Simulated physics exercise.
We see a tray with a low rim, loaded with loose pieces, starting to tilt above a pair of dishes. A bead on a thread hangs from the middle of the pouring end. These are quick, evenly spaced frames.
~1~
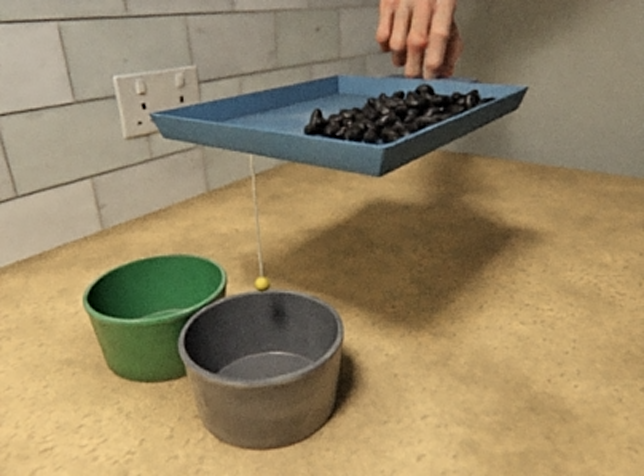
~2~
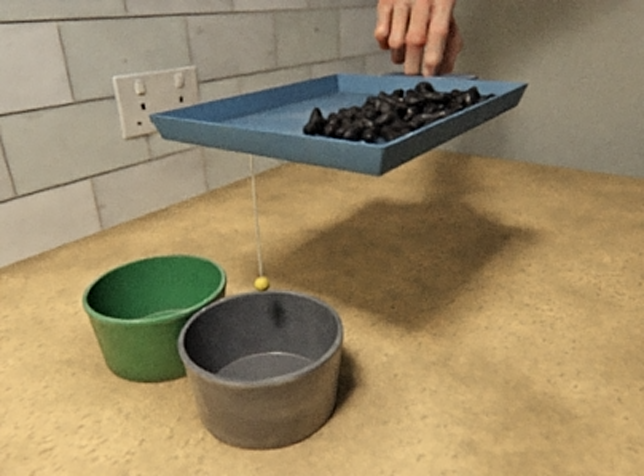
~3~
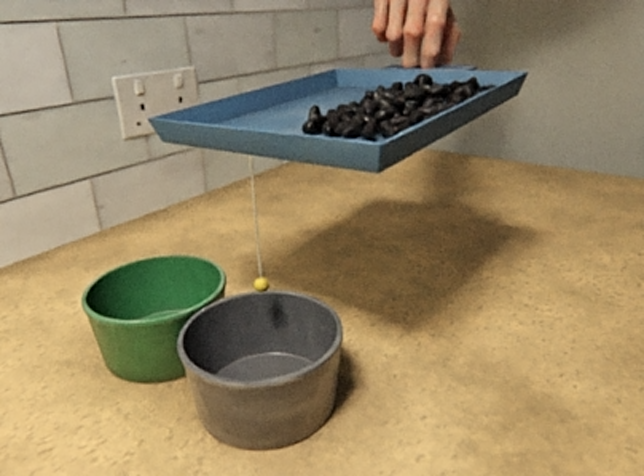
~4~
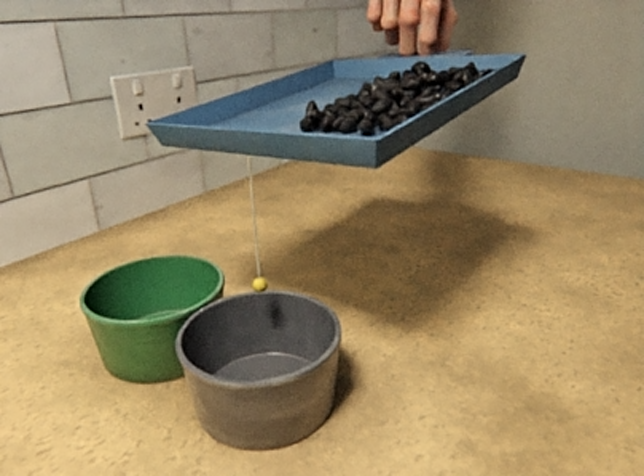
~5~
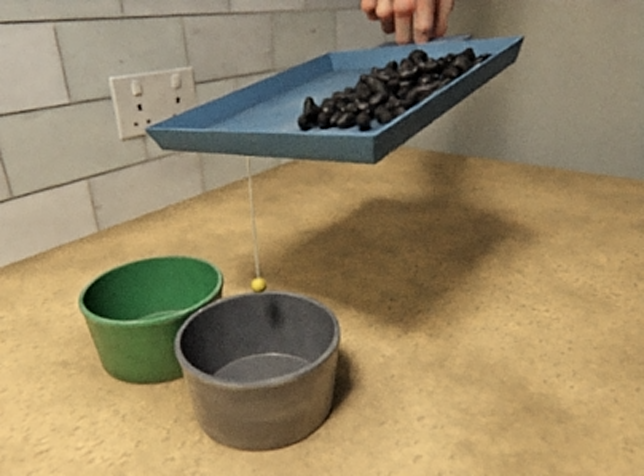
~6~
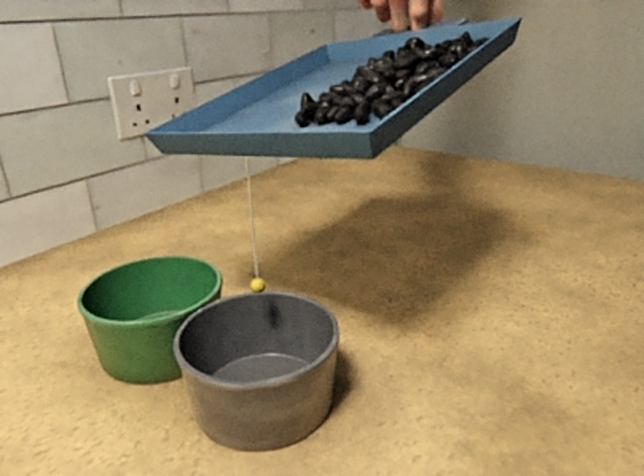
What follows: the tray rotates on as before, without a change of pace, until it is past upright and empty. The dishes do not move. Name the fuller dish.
The left-hand dish gets more.
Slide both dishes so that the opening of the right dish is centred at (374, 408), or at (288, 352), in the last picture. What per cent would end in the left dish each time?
First some 10, then 70 per cent.
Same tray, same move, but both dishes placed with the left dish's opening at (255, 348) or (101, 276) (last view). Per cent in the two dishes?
About 0 and 50 per cent.
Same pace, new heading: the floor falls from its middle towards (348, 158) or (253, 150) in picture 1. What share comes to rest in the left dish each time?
Roughly 0 per cent, and 20 per cent.
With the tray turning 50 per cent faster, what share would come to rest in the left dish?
Near 90 %.
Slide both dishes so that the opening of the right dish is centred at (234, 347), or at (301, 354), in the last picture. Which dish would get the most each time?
First the dish on the left, then the left one.
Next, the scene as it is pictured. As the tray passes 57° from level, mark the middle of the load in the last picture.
Around (217, 114).
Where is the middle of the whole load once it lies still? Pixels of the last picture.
Around (169, 333).
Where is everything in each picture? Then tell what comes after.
In the first picture, corners of the pouring end (160, 113) and (380, 144), level; middle of the load (411, 112), black beans; left dish (103, 341); right dish (207, 401); bead on its thread (263, 284).
In the second picture, corners of the pouring end (160, 114) and (379, 143), level; middle of the load (410, 110).
In the third picture, corners of the pouring end (158, 117) and (377, 140), tipped barely, lowest at the left corner; middle of the load (409, 104).
In the fourth picture, corners of the pouring end (156, 121) and (374, 136), tipped a little, lowest at the left corner; middle of the load (407, 93).
In the fifth picture, corners of the pouring end (155, 126) and (370, 131), tipped a little, lowest at the left corner; middle of the load (405, 83).
In the sixth picture, corners of the pouring end (154, 130) and (367, 127), tipped a little, lowest at the left corner; middle of the load (402, 73); left dish (97, 343); right dish (202, 403).
Just after the last frame, tray tipped steeply; almost all on the tray; just a few in the left dish; about a tenth in the air.
A moment on, tray tipped right over; roughly half on the tray; just a few in the right dish; roughly a third in the left dish; just a few outside both; about a tenth in the air.
Further on, tray tipped past a quarter turn; about a tenth in the right dish; the larger part in the left dish; about a tenth outside both.
When it is over, tray tipped past a quarter turn; about a tenth in the right dish; the larger part in the left dish; about a tenth outside both.
